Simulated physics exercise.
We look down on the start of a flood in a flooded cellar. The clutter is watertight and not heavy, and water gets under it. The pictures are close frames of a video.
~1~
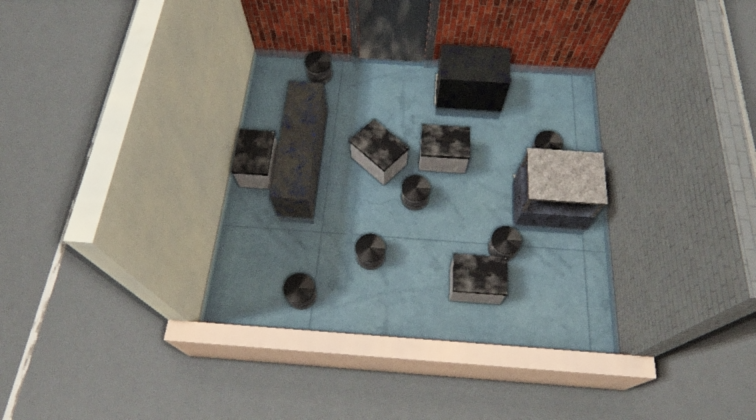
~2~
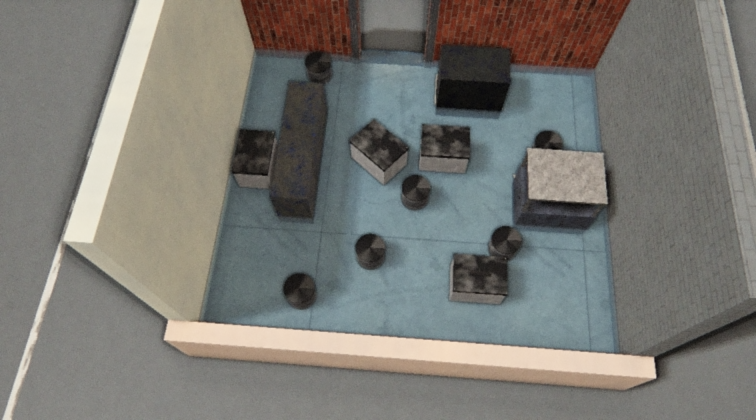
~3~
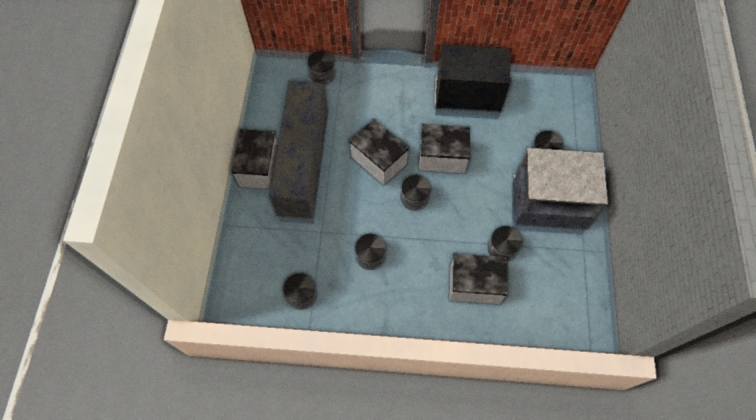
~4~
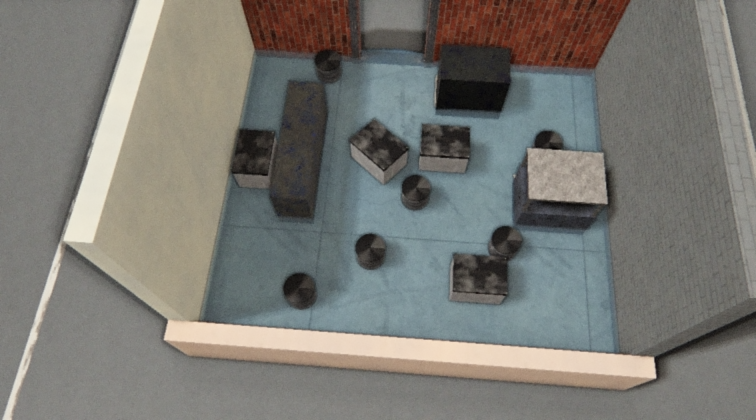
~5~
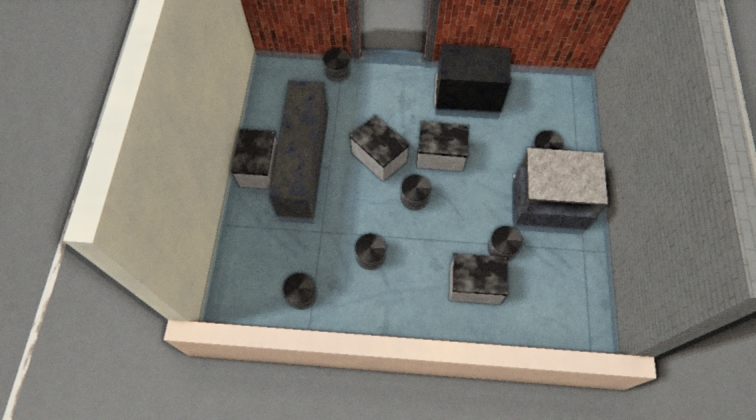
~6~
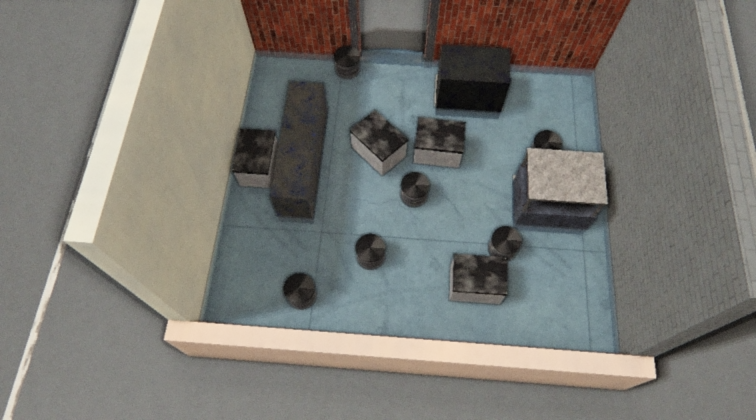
The footage shows a walled room with a blue surface, dark boxes and round objects; the dark panel in the back doorway clears, then a round object near the back left drifts right, and central items shift slightly.
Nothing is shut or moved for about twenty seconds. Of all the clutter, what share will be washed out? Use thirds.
That comes to from one to two thirds.
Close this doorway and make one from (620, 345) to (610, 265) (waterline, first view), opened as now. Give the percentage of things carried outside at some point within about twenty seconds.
About 50 per cent.
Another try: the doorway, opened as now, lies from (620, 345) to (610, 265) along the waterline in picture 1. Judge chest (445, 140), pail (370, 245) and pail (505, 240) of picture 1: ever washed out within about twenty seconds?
As listed: Washed out, washed out, out.
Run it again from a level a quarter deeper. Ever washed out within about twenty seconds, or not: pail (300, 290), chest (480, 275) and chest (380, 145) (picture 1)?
In turn: Inside, no, carried outside.
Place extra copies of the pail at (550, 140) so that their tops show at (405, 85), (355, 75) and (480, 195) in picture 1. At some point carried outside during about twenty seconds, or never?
One after the other: Yes, yes, out.
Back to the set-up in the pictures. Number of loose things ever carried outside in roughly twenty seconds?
I count 5.
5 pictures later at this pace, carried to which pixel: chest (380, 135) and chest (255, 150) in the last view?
At about (371, 103) and (259, 125).
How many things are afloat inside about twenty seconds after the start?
5 of them.
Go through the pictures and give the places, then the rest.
A pail at (318, 61), afloat; a chest at (379, 144), afloat; 0 of 10 have shifted, in the first picture.
A pail at (318, 62), afloat; a chest at (379, 144), afloat; 0 of 10 have shifted, in the second picture.
A pail at (321, 61) floats, close to its start; a chest at (379, 144), afloat; 0 of 10 have shifted, in the third picture.
A pail at (327, 60) floats, close to its start; a chest at (379, 144), afloat; 1 of 10 have shifted, in the fourth picture.
A pail at (336, 58) floats, close to its start; a chest at (379, 140), afloat, close to its start; 2 of 10 have shifted, in the fifth picture.
A pail at (347, 56) floats, a stride from its start; a chest at (379, 134), afloat, close to its start; 3 of 10 have shifted, in the sixth picture.
A moment on, 1 of 10 are out; 9 afloat.
Next, 2 of 10 are out; 8 afloat.
Later, 4 of 10 are out; 6 afloat.
In the end, 5 of 10 are out; 5 afloat.
